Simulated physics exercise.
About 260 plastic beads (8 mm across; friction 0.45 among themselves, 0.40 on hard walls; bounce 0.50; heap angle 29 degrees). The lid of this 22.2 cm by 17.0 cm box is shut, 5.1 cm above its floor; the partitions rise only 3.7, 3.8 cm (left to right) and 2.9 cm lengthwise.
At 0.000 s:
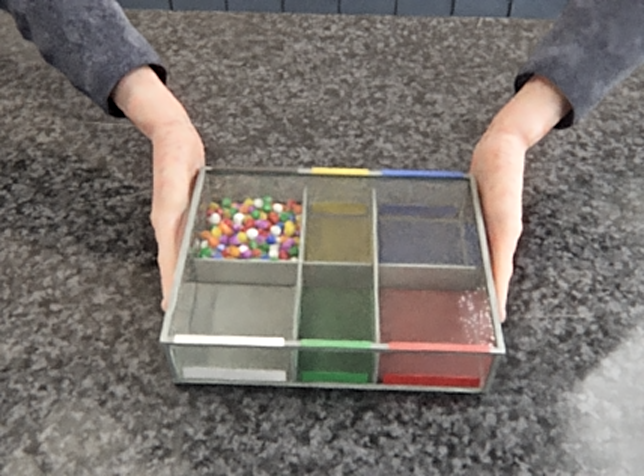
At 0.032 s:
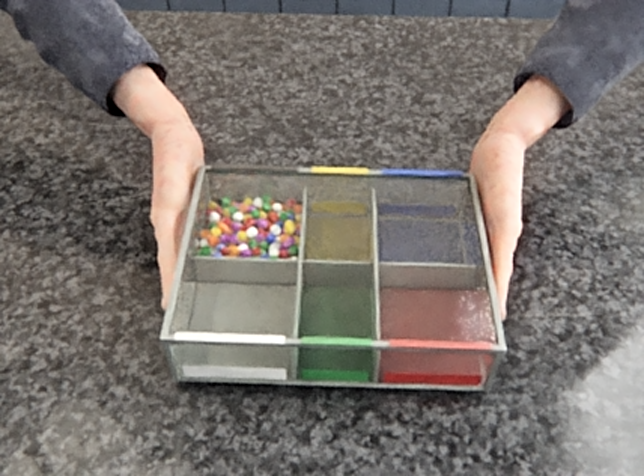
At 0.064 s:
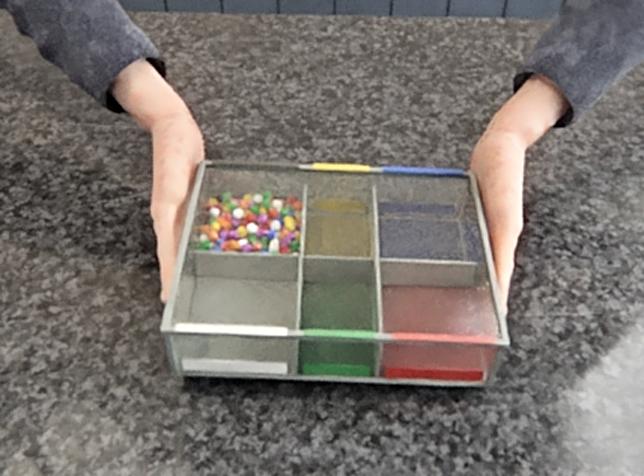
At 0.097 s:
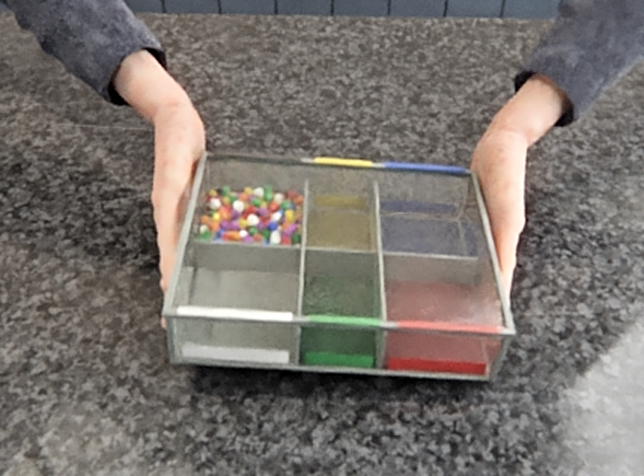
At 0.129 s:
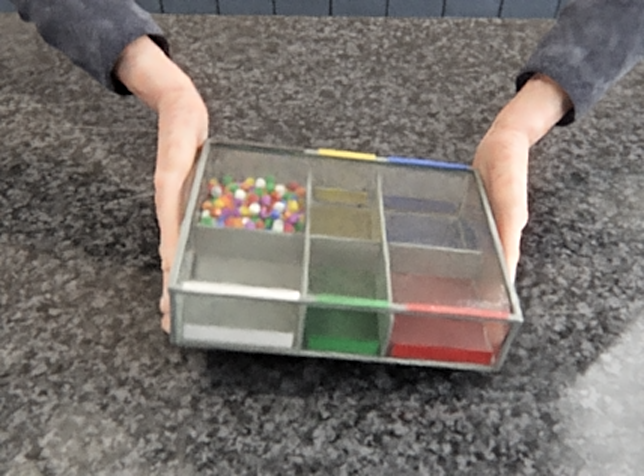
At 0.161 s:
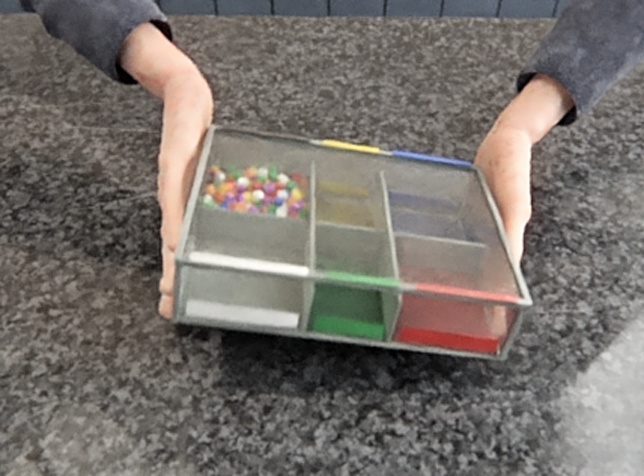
Clear divided box of multicoloured beads tilting slowly then faster as two hands raise its front edge, the left corner higher.
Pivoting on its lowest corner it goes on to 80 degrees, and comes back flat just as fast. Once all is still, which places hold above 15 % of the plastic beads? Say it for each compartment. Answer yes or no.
Red no, blue no, green no, yellow no, white no, black yes.
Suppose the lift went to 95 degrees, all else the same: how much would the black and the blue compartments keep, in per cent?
Then: Black 95, blue 5.
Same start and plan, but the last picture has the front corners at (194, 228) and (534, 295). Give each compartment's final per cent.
Red 0; blue 0; green 0; yellow 5; white 0; black 95.
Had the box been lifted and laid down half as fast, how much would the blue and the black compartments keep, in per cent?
In that case blue 5, black 90.
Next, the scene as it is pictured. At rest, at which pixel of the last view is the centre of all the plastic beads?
Near (266, 231).
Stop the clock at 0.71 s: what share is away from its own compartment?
Roughly 5 per cent.
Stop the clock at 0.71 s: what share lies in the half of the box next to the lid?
Some 40 per cent.
Then, at 0.71 s, tilt 80 degrees; yellow 5 %, black 95 %.
After 1.08 s, tilt 35 degrees; yellow 5 %, black 95 %.
Then, at 1.54 s, tilt 0 degrees; yellow 5 %, black 95 %.
In the end, at 1.8 s, red 0 %, blue 0 %, green 0 %, yellow 5 %, white 0 %, black 95 %.
